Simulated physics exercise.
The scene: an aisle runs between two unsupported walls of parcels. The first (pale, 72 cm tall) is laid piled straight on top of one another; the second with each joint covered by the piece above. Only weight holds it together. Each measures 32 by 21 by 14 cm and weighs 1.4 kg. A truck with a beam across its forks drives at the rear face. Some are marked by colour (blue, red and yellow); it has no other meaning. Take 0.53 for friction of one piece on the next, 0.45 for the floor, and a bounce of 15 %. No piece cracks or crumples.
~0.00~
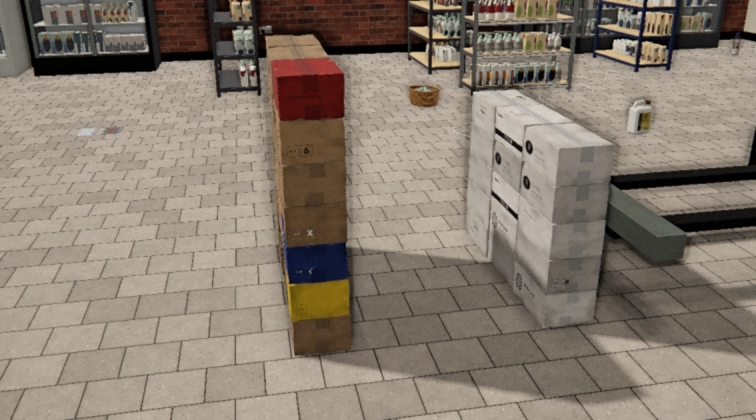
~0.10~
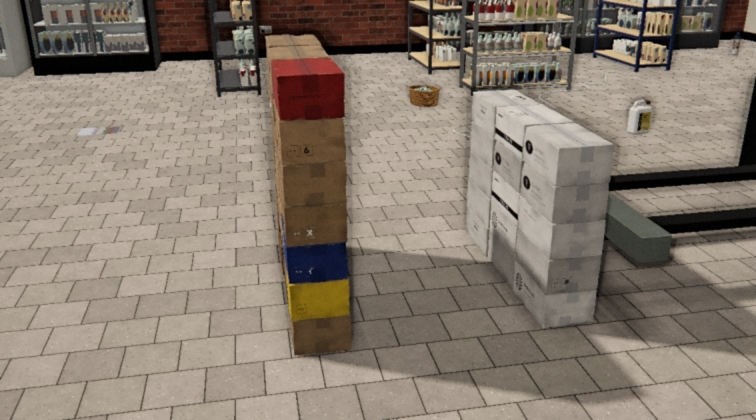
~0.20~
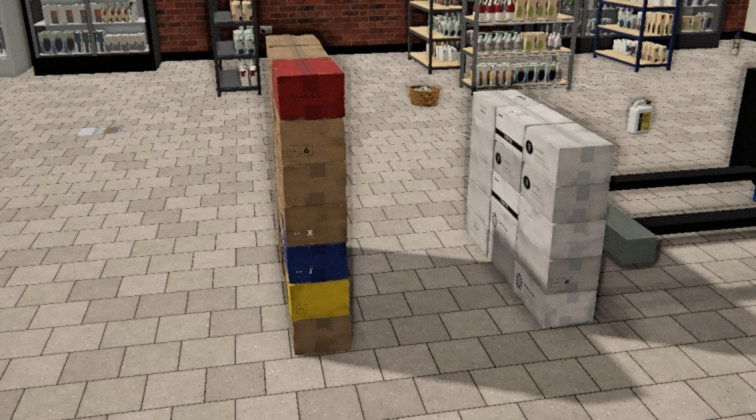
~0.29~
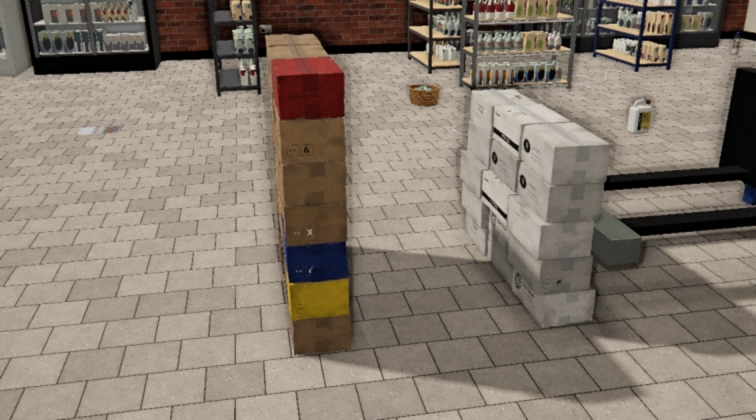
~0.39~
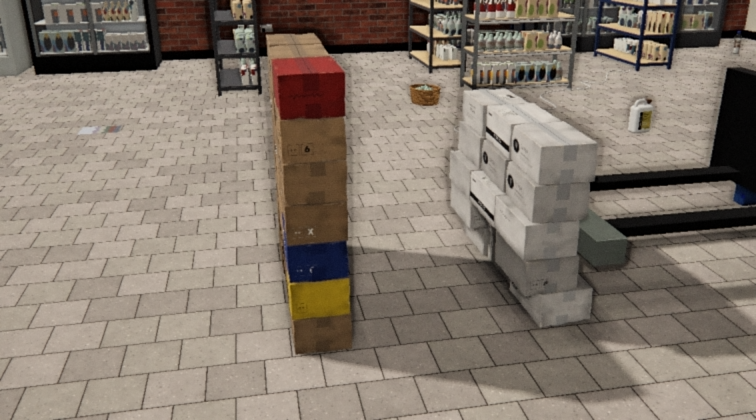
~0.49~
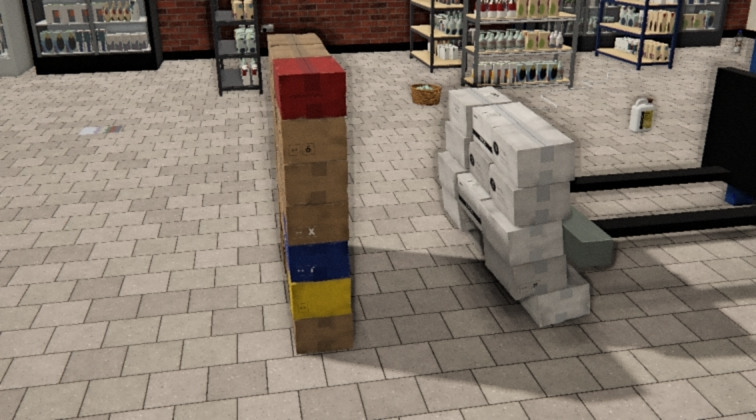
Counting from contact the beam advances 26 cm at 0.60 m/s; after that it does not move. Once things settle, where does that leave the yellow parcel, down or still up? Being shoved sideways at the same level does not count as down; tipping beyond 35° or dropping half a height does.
In the end the yellow parcel remains up.
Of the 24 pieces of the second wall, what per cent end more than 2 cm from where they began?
20 per cent.
After 0.56 s, 0 of the pale wall down; none of the 24 parcels of the second wall down; yellow parcel unmoved.
After 0.84 s, 13 of the pale wall down; none of the 24 parcels of the second wall down; yellow parcel unmoved.
After 1.04 s, 12 of the pale wall down; none of the 24 parcels of the second wall down, 22 disturbed; yellow parcel 34 mm from its place; red parcel 14 mm from its place.
In the end (2.1 s), 12 of the pale wall down; none of the 24 parcels of the second wall down, 17 disturbed; yellow parcel 33 mm from its place; red parcel unmoved; blue parcel 17 mm from its place. From the last view, middles, yellow parcel near (311, 290), red parcel near (306, 87).
